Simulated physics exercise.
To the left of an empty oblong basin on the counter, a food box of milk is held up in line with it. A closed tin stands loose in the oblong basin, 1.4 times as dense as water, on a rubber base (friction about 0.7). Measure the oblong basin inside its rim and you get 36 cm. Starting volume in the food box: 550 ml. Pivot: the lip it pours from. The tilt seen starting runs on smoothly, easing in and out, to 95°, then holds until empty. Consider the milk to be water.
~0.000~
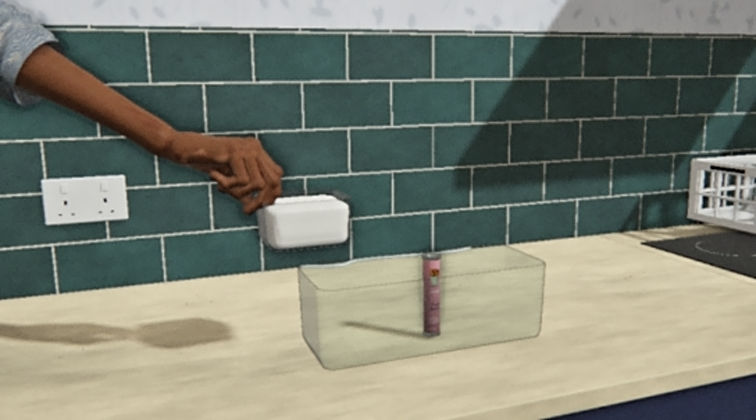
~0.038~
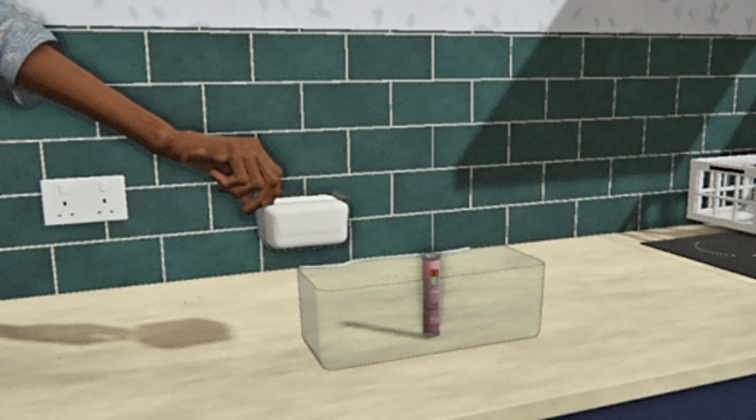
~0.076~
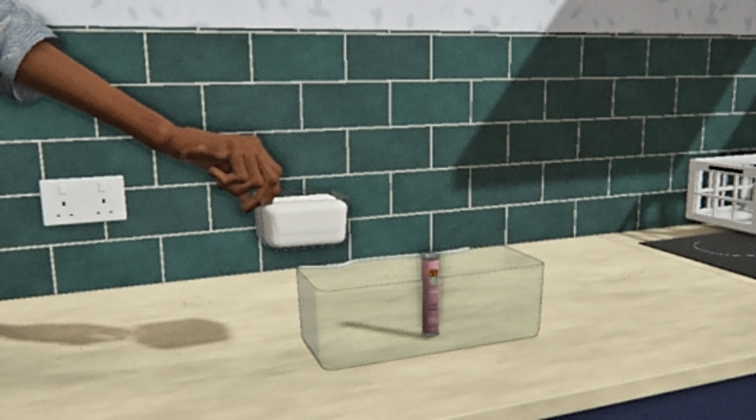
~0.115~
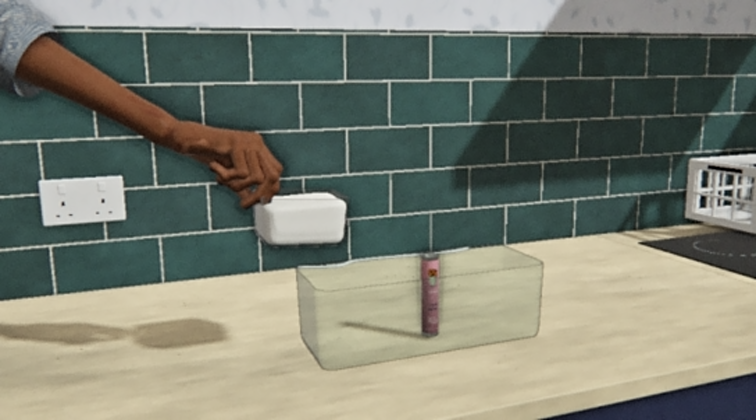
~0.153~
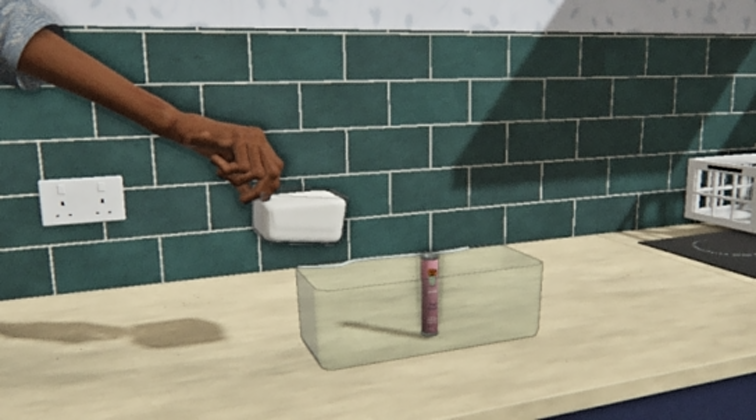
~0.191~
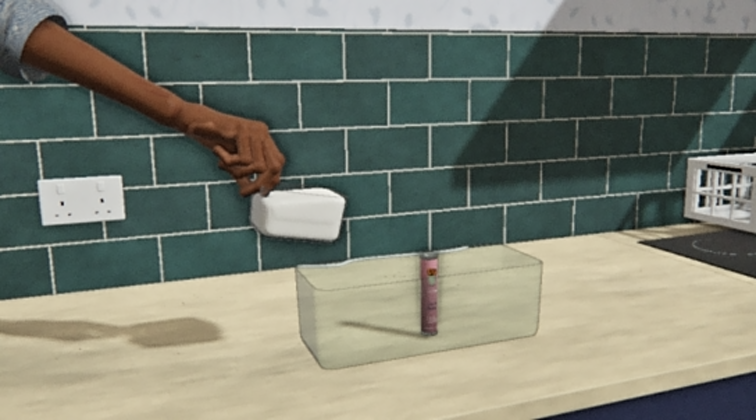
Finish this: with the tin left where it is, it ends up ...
It ends up standing.
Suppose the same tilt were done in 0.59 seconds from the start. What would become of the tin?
Outcome - the tin remains standing.
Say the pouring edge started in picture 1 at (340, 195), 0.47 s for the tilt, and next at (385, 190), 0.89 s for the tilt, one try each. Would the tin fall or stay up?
Try 1: Tipped over; try 2: Still standing.
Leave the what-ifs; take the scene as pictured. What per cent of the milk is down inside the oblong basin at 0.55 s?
About 6 per cent.
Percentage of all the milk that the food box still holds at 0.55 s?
Roughly 60 %.
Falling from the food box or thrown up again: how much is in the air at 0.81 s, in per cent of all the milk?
About 18 percent.
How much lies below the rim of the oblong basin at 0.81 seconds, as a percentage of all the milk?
Reading: Approx. 70 %.
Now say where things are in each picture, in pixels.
It leans 0°; its right rim is at (342, 195); the milk meets the walls at (262, 206) and (339, 200); the oblong basin's rim runs from (307, 279) to (524, 254); the tin's top is at (432, 260), in the first picture.
It leans 0°; its right rim is at (341, 195); the milk meets the walls at (261, 206) and (338, 200), in the second picture.
It leans 2°; its right rim is at (340, 195); the milk meets the walls at (260, 206) and (338, 199), in the third picture.
It leans 4°; its right rim is at (340, 195); the milk meets the walls at (259, 205) and (337, 197), in the fourth picture.
It leans 7°; its right rim is at (339, 195); the milk meets the walls at (258, 202) and (337, 196), in the fifth picture.
It leans 10°; its right rim is at (339, 195); the milk meets the walls at (257, 199) and (336, 193), in the sixth picture.
By 0.55 s the tilt is 65° and 59 per cent is still to pour; the tin stands where it began.
By 0.81 s the tilt is 93° and 11 per cent is still to pour; the tin stands where it began.
By 1.09 s the tilt is 95° and 2 per cent is still to pour; the tin stands where it began.
By 1.39 s the tilt is 95° and 0 per cent is still to pour; the tin stands where it began.
At rest the tin stands where it began.
